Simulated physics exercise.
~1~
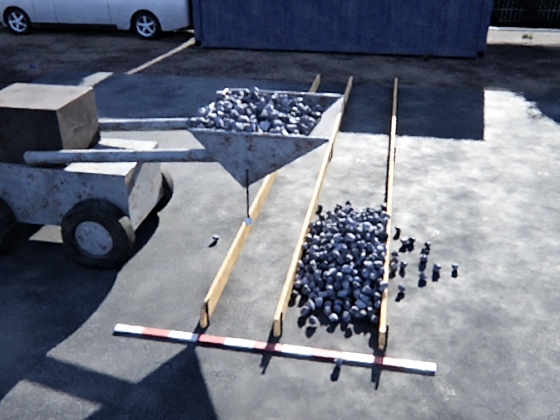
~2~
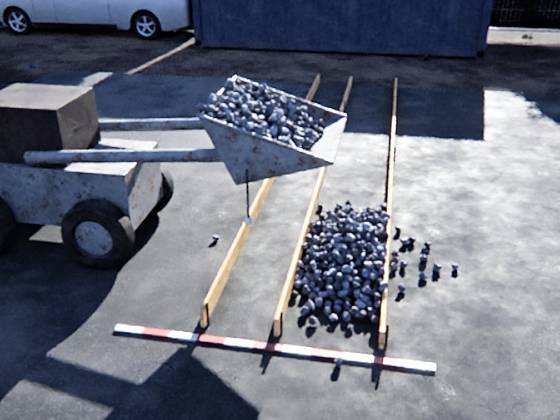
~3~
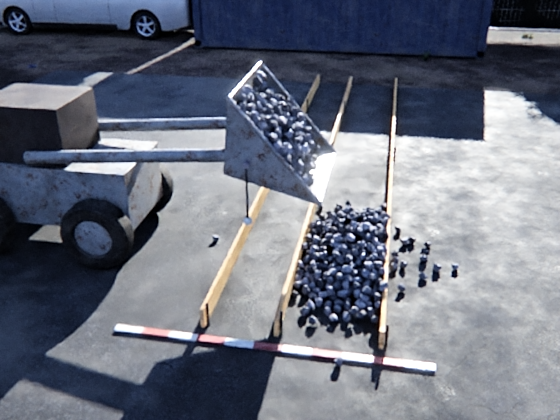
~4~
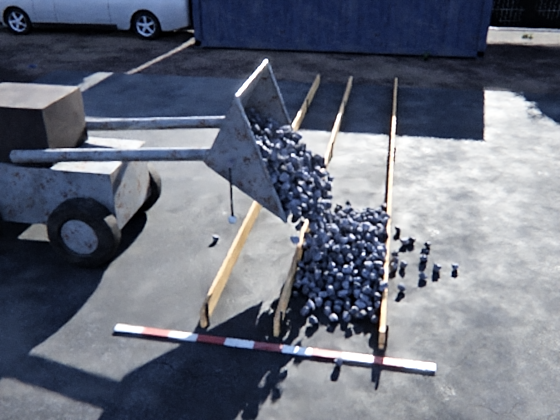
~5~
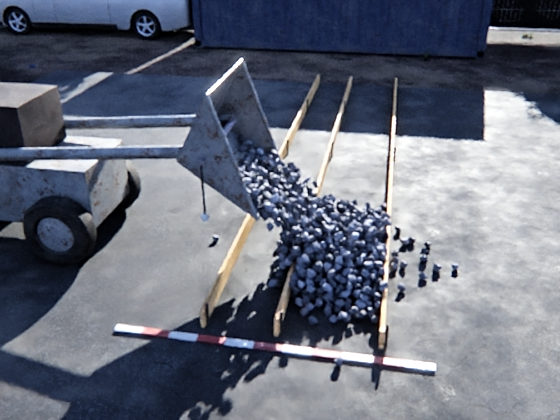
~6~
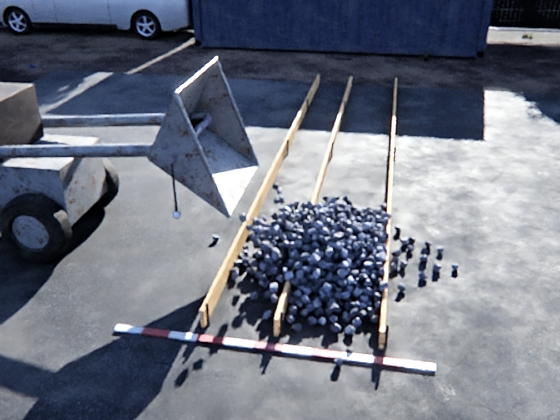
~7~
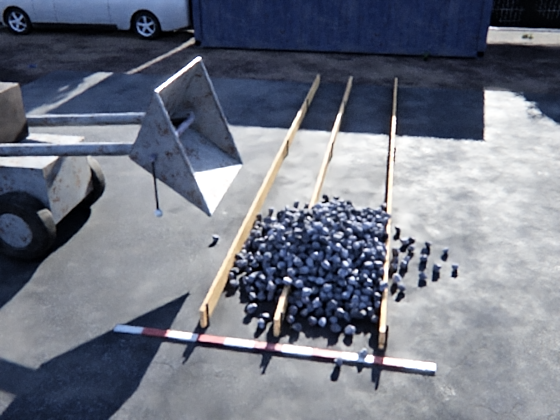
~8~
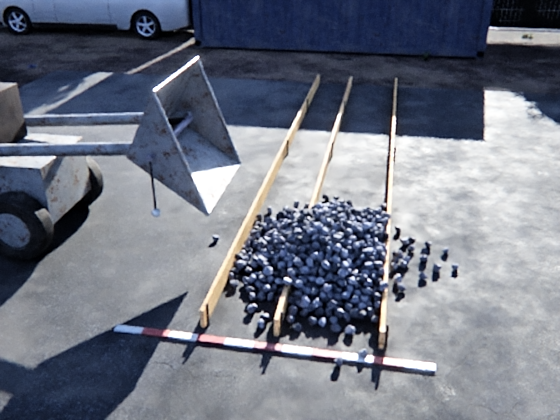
Loader bucket tipping dark stones onto an existing pile between wooden boards while backing left, leaving one wider heap across both bays.
